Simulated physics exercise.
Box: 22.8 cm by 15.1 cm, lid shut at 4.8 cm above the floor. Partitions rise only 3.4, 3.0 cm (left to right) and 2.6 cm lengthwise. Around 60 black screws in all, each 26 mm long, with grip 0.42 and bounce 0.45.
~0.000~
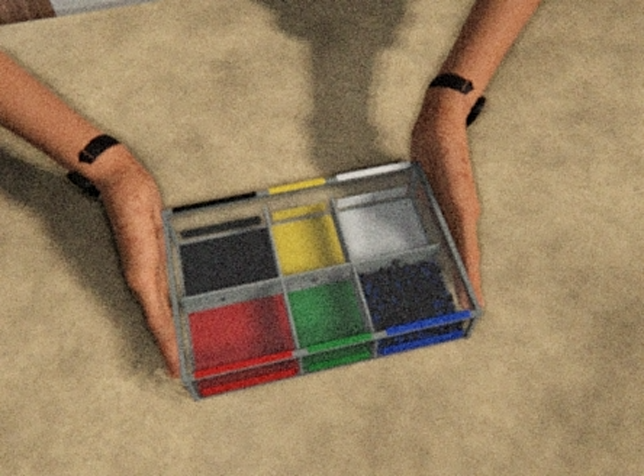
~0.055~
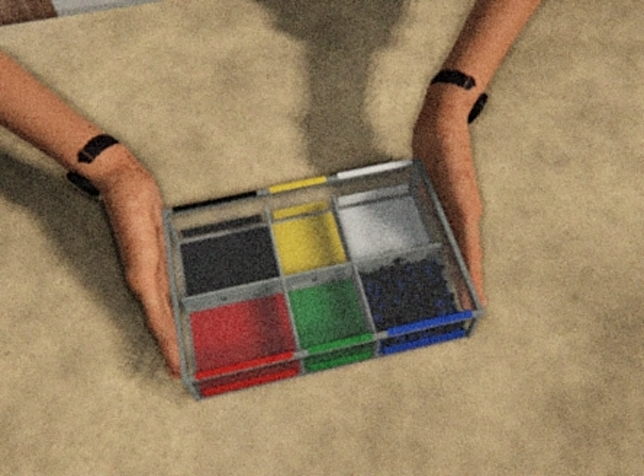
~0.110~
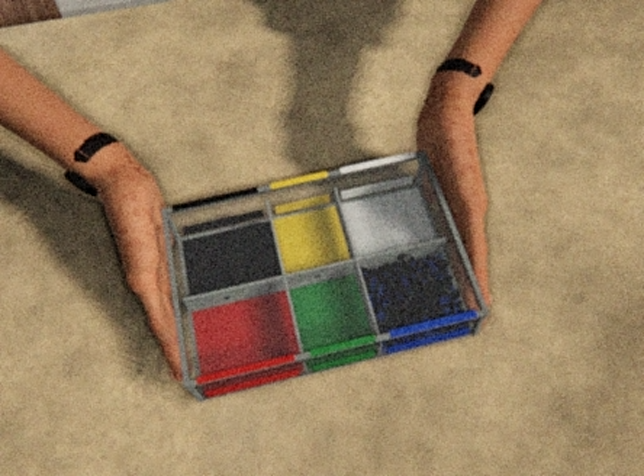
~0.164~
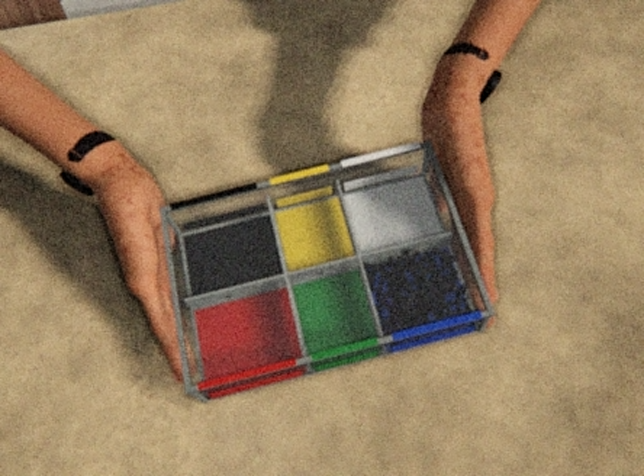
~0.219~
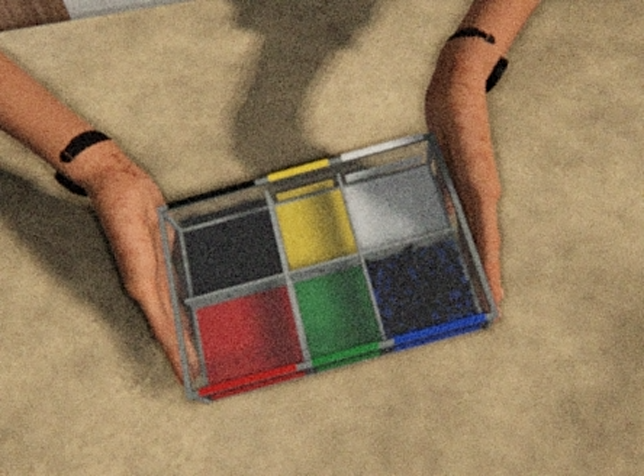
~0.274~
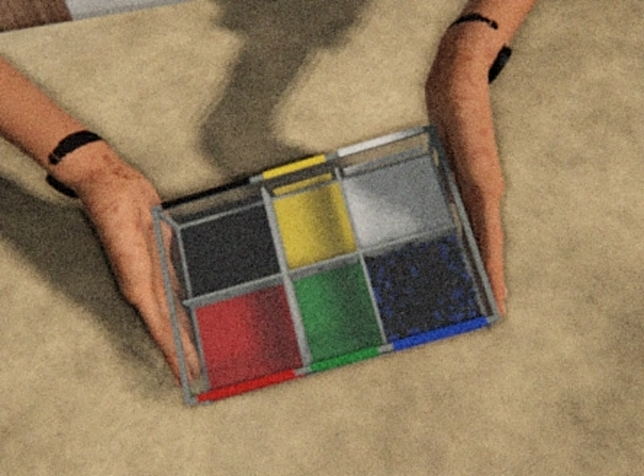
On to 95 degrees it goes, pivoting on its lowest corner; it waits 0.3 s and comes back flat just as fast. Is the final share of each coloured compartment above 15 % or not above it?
In the end red: Holds a share within the limit; blue: Holds a share past the limit; green: Holds a share within the limit; yellow: Holds a share within the limit; white: Holds a share within the limit; black: Holds a share within the limit.
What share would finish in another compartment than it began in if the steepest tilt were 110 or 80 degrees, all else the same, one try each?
Around 10 and 10 in a hundred, respectively.
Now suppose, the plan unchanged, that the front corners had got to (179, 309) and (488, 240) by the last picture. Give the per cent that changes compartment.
About 90 per cent.
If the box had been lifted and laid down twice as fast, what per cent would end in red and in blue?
I'd expect red at 0 percent and blue at 95 percent.
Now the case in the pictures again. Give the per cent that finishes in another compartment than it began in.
Some 10 per cent.
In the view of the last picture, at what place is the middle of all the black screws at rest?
Centre at rest: Approx. (412, 328) px.
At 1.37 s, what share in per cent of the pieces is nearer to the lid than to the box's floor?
Close to 50 in a hundred.
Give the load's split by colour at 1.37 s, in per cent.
It splits as red 5, blue 90, green 5, yellow 0, white 0 and black 0 percent.
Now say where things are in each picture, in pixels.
Box tilt 0 degrees, front corners at (187, 377) and (476, 311); blue 100 %, in the first picture.
Box tilt 1 degrees, front corners at (187, 378) and (478, 311), in the second picture.
Box tilt 4 degrees, front corners at (189, 382) and (482, 311), lowest corner left front, in the third picture.
Box tilt 9 degrees, front corners at (191, 387) and (487, 311), lowest corner left front, in the fourth picture.
Box tilt 14 degrees, front corners at (192, 393) and (492, 313), lowest corner left front, in the fifth picture.
Box tilt 19 degrees, front corners at (191, 399) and (493, 316), lowest corner left front; blue 100 %. The box's pace is about 90 degrees a second, in the sixth picture.
Then, at 1.37 s, tilt 95 degrees; red 5 %, blue 90 %, green 5 %.
Then, at 2.09 s, tilt 48 degrees; red 10 %, blue 90 %, green 5 %.
After 2.85 s, tilt 0 degrees; red 10 %, blue 90 %, green 5 %.
By 3.5 s all is still; red 10 %, blue 90 %, green 5 %, yellow 0 %, white 0 %, black 0 %.
